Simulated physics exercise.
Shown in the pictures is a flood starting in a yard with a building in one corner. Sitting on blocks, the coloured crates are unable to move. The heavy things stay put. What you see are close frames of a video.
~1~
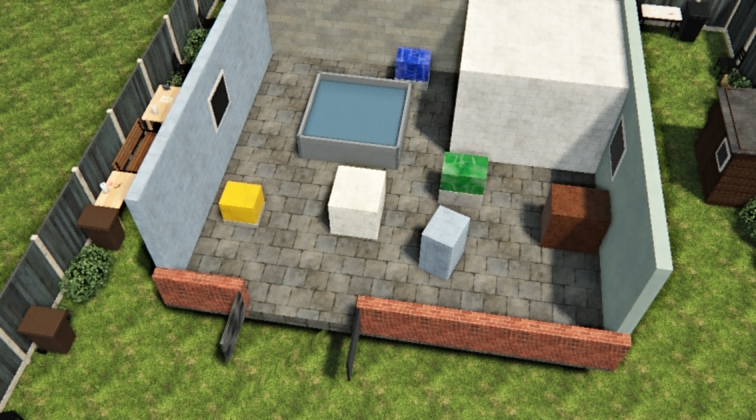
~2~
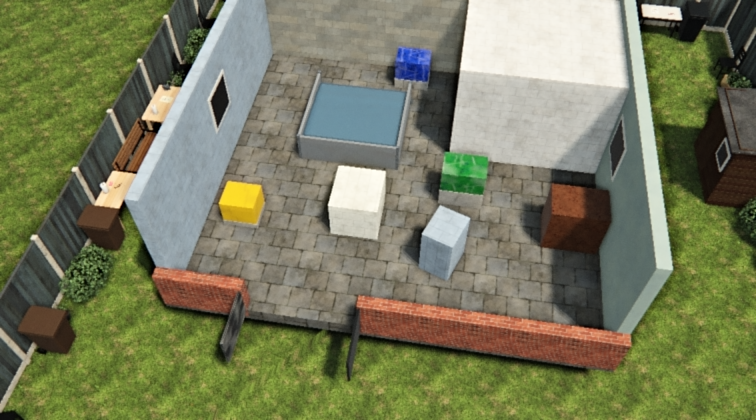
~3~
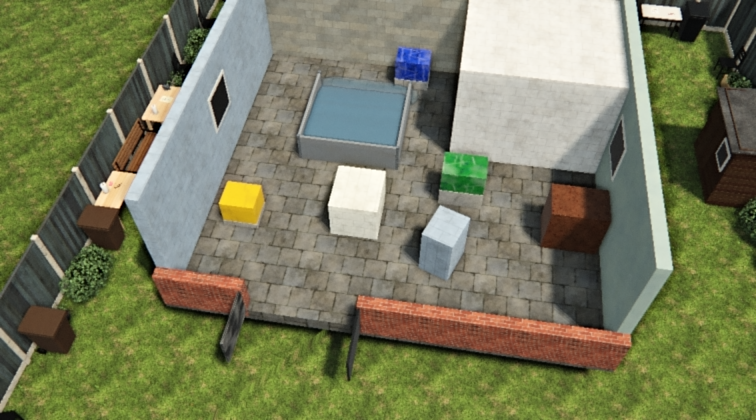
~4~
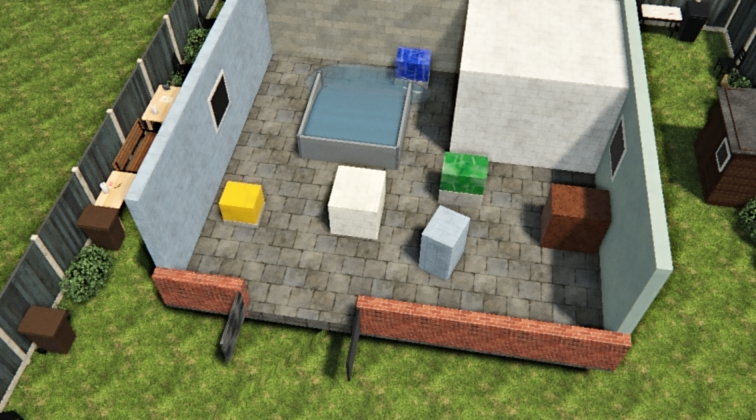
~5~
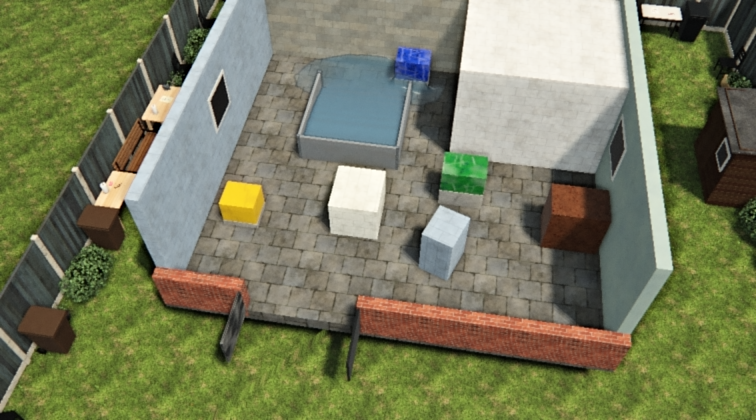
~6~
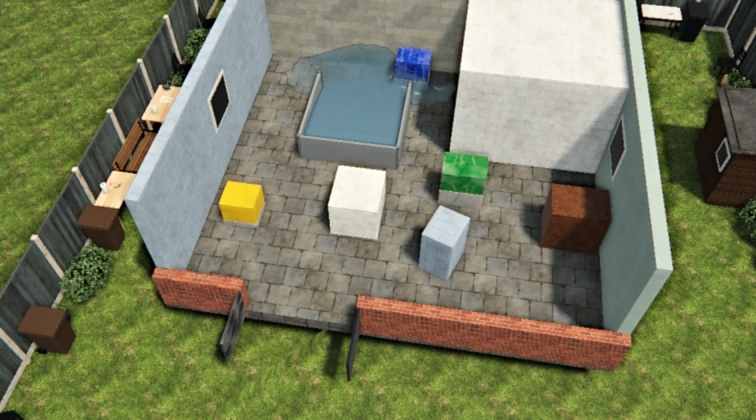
Water in a raised grey tank, at first still in a paved yard with coloured crates and a white building, drops slightly, then spills out over the tank's far side and spreads across the paving around the blue crate.
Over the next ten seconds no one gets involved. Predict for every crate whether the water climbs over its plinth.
My prediction: The green crate ends up dry; the yellow crate ends up wet; the blue crate ends up wet.
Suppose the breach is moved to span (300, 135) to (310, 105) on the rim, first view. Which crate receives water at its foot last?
Last comes the green one.
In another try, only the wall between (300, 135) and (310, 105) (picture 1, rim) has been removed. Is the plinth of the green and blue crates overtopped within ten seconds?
Green stays untouched; blue stays untouched.
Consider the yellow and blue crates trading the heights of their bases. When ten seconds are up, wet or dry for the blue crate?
Well, the blue one is inundated then.
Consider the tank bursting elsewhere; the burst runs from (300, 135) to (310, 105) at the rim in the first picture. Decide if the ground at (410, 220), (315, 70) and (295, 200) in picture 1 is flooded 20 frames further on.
Spared, then sodden, then sodden.
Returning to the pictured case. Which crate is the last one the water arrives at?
Answer: The one in yellow.
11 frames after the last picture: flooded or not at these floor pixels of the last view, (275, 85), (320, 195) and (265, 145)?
Status by point, in sequence: Waterlogged; unwetted; unwetted.
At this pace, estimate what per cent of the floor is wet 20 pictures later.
Roughly 40 percent.
A moment on, water covers 10 % of the floor; the green crate not reached, the yellow crate not reached, the blue crate water round its plinth.
Next, water covers 20 % of the floor; the green crate water round its plinth, the yellow crate not reached, the blue crate water round its plinth.
Then, water covers 40 % of the floor; the green crate water round its plinth, the yellow crate water round its plinth, the blue crate water round its plinth.
Later, water covers 70 % of the floor; the green crate water round its plinth, the yellow crate water round its plinth, the blue crate water round its plinth.
In the end, water covers 90 % of the floor; the green crate stayed above the water, the yellow crate was topped, the blue crate was topped.
